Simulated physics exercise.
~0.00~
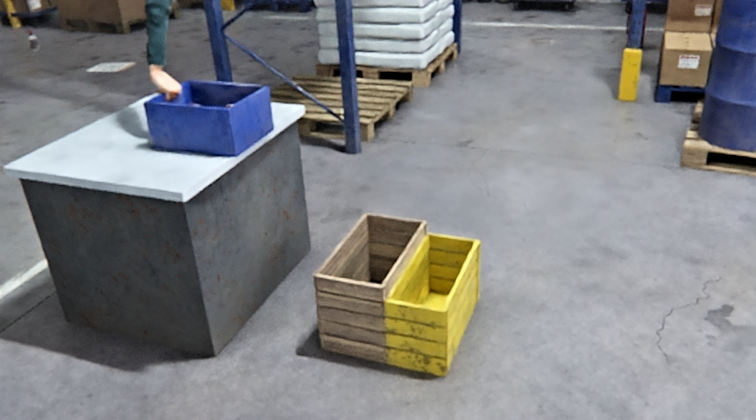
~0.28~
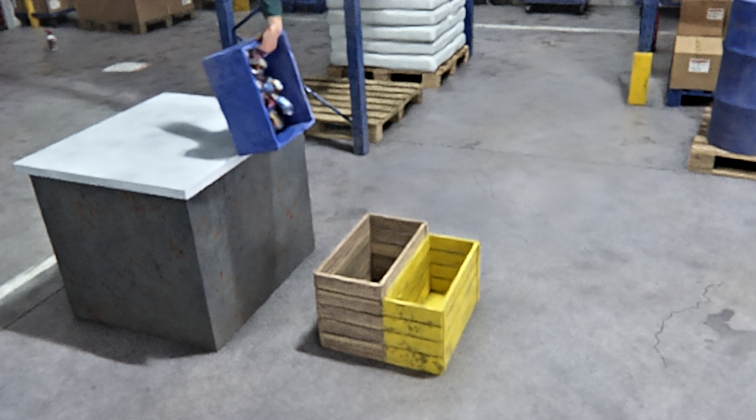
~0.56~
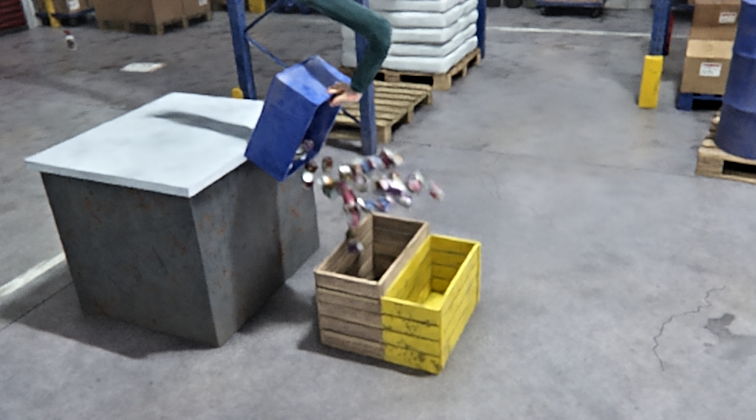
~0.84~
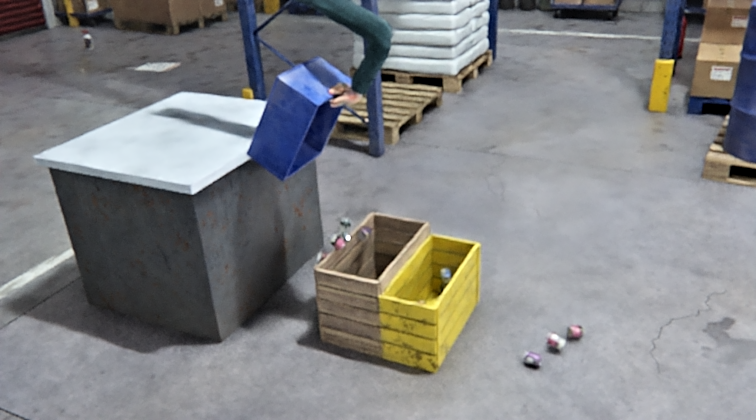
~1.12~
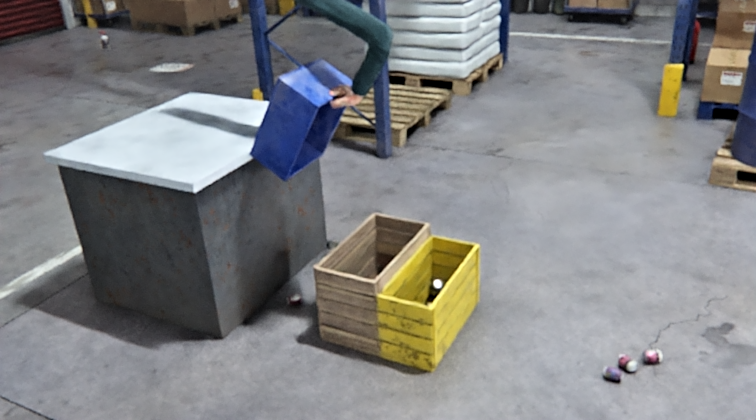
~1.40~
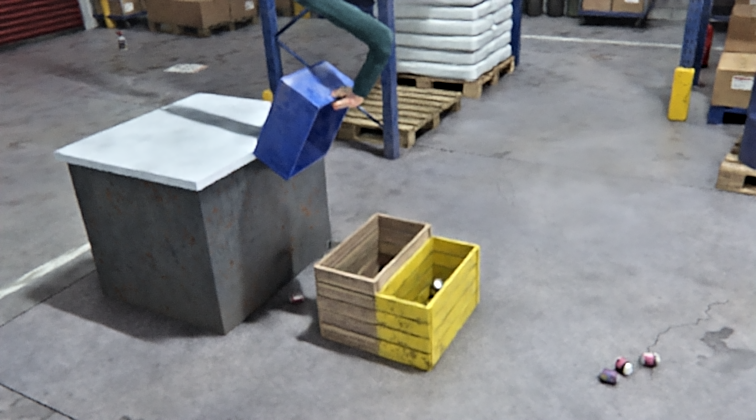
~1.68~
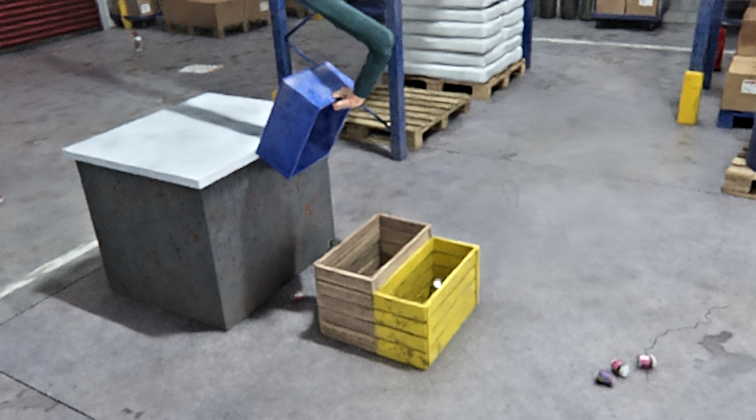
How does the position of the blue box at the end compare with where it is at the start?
At the start the blue box sits upright on top of the bench, and by the end it is further right, held tipped over at the bench's right-hand end.
